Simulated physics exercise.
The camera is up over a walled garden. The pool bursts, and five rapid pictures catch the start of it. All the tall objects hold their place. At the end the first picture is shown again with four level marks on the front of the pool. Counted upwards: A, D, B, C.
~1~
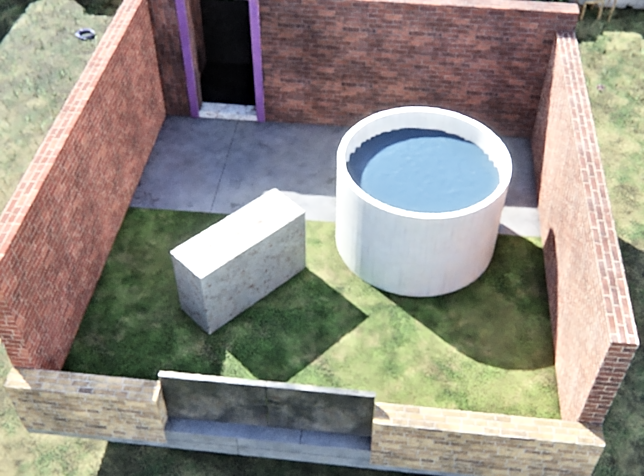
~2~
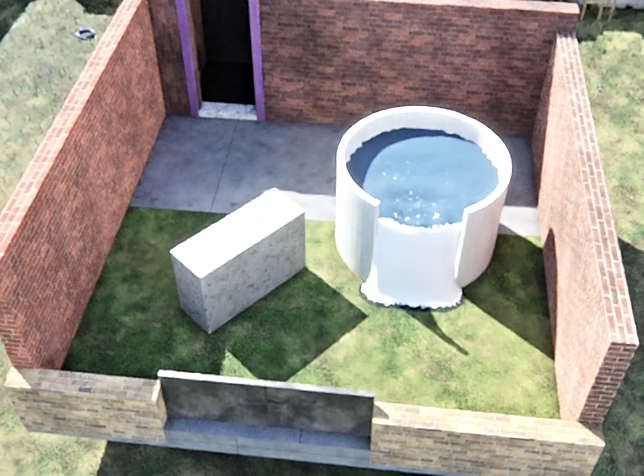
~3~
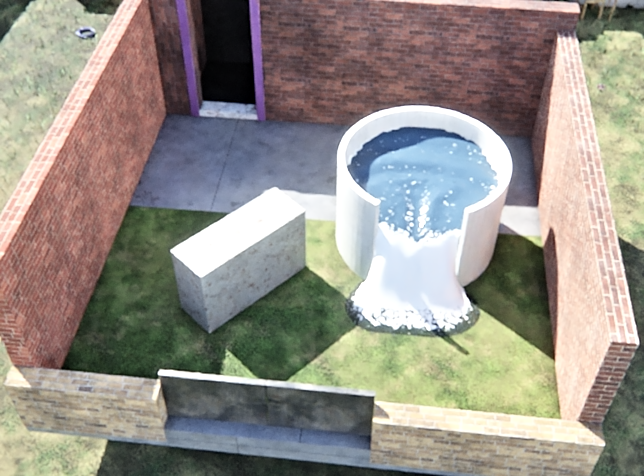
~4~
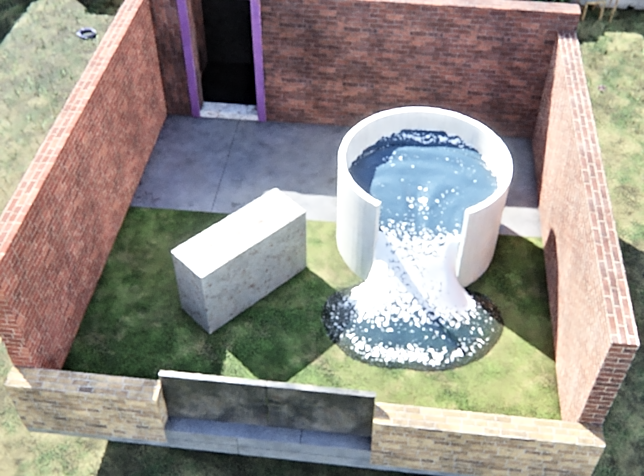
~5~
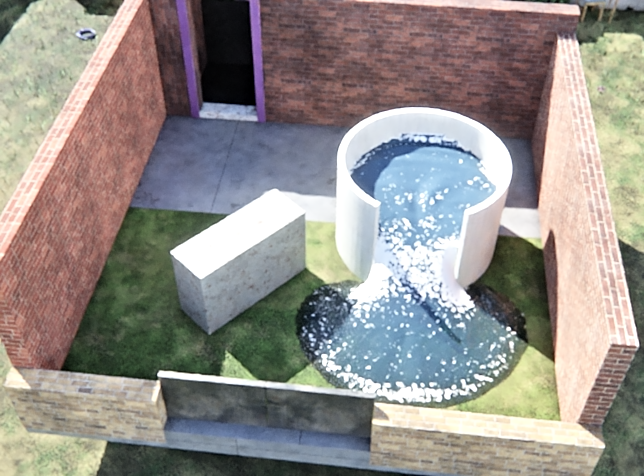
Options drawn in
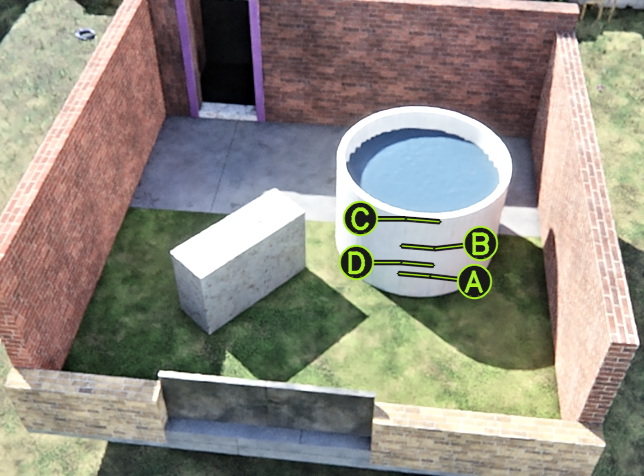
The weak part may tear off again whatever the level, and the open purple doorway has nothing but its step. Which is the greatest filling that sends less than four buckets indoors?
The limit is B.
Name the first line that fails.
That is line C.
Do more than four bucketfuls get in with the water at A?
No, not at all.
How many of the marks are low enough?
Three.
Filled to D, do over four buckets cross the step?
No, that is safe.
On the marked copy, A at (415, 274); B at (418, 247); C at (422, 220); D at (416, 263); from the bottom up A, D, B, C.
Choosing A, nothing gets over.
Choosing B, a bucket or two gets in.
Choosing C, about 14 bucketfuls get in.
Choosing D, nothing gets over.
